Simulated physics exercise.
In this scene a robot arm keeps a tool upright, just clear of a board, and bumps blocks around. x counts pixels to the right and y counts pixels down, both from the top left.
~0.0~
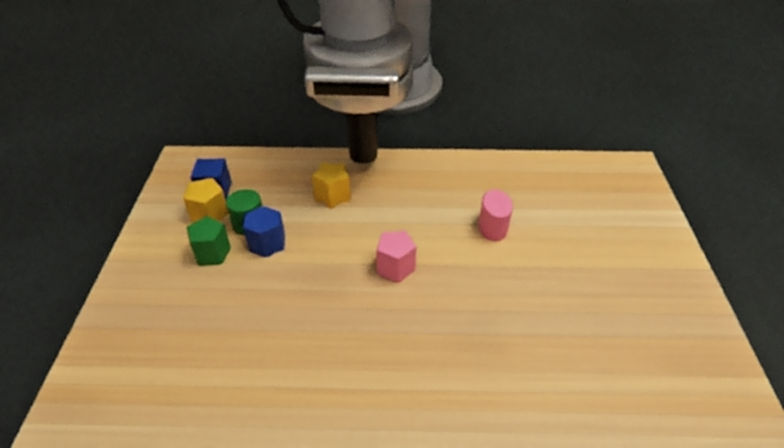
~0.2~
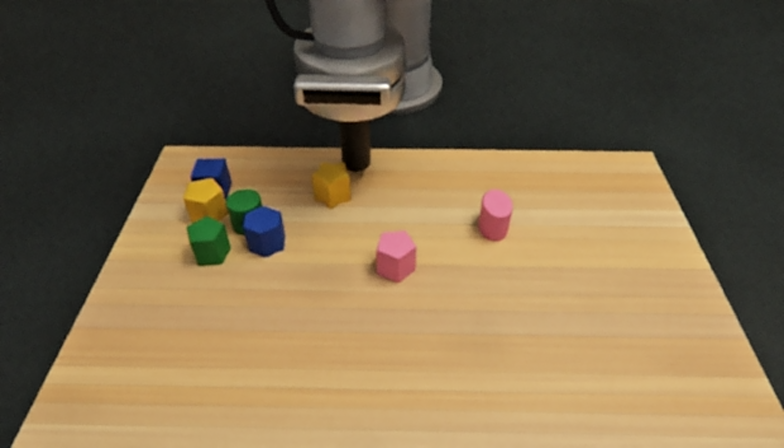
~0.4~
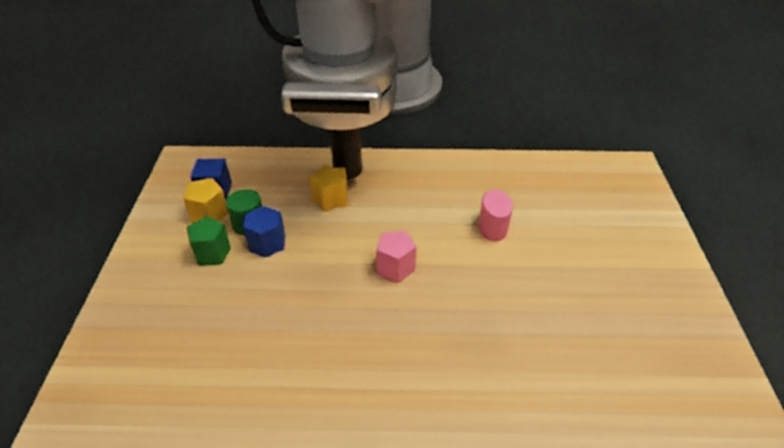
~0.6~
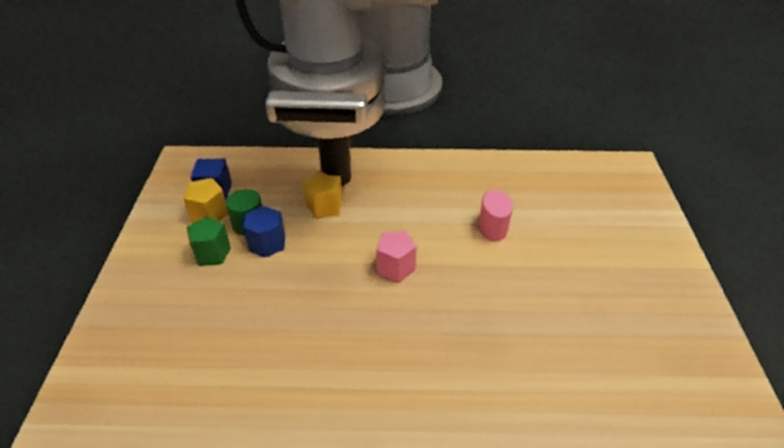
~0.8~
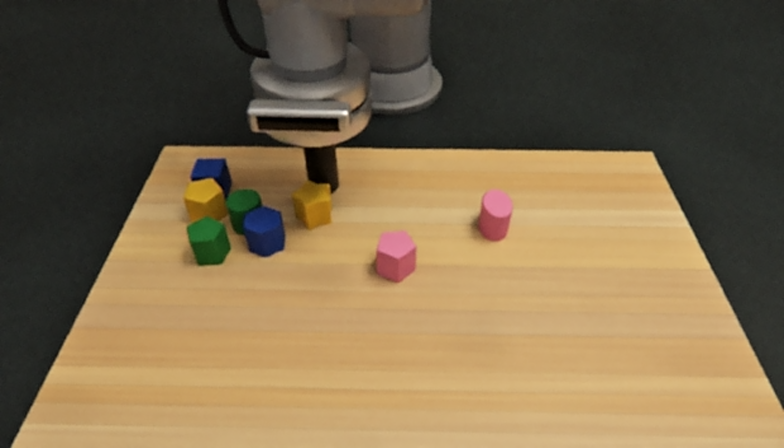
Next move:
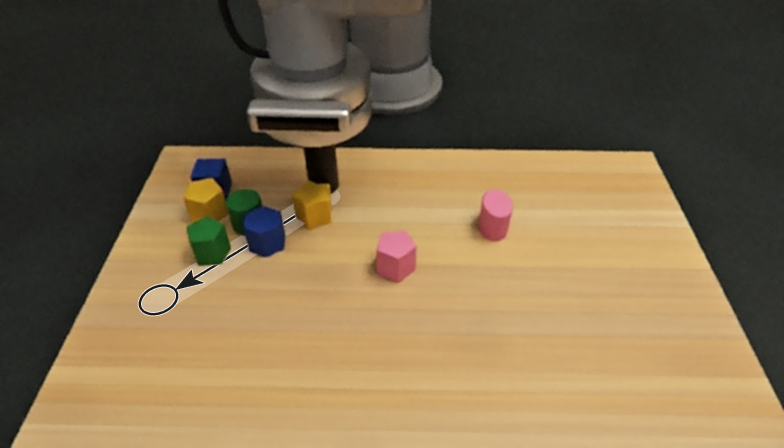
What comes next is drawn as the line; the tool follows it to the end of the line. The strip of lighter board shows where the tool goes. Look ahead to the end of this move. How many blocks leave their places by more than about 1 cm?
When the path ends, I think you'll find three or more blocks out of place by more than 1 cm.
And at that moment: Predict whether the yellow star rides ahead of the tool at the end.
It lies beside or behind the tool.
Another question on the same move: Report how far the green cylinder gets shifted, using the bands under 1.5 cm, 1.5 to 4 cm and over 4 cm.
It travels between 1.5 and 4 cm.
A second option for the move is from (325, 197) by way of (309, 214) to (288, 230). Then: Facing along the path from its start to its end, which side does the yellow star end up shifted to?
It is displaced to the left.
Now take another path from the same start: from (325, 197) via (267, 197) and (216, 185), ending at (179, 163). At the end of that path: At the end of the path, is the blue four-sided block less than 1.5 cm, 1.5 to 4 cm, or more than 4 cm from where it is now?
It will fall in the top band, over 4 cm.
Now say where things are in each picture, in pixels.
The first frame shows lower end of the tool at (364, 155), tops of blocks, green pentagon at (204, 229), green cylinder at (243, 199), blue six-sided block at (262, 219), yellow star at (331, 172).
The second frame shows tool at (356, 163), blocks as before.
The third frame shows tool at (348, 170), yellow star at (329, 175).
The fourth frame shows tool at (337, 178), yellow star at (322, 183).
The fifth frame shows tool at (324, 186), green pentagon at (204, 229), green cylinder at (243, 199), blue six-sided block at (262, 219), yellow star at (312, 192).
The drawn path runs from (325, 197) to (159, 299).
On the path given first. One third of the way, tool at (274, 217); green cylinder at (238, 200); blue six-sided block at (254, 226); yellow star at (295, 217), turned 60° anticlockwise.
Two thirds of the way, tool at (218, 251); green pentagon at (181, 233); green cylinder at (220, 205); blue six-sided block at (227, 260), turned 60° anticlockwise; yellow star at (295, 217), turned 65° anticlockwise.
At the end, tool at (153, 289); green pentagon at (168, 235), turned 30° clockwise; green cylinder at (220, 205); blue six-sided block at (226, 261), turned 65° anticlockwise; yellow star at (295, 217), turned 65° anticlockwise.
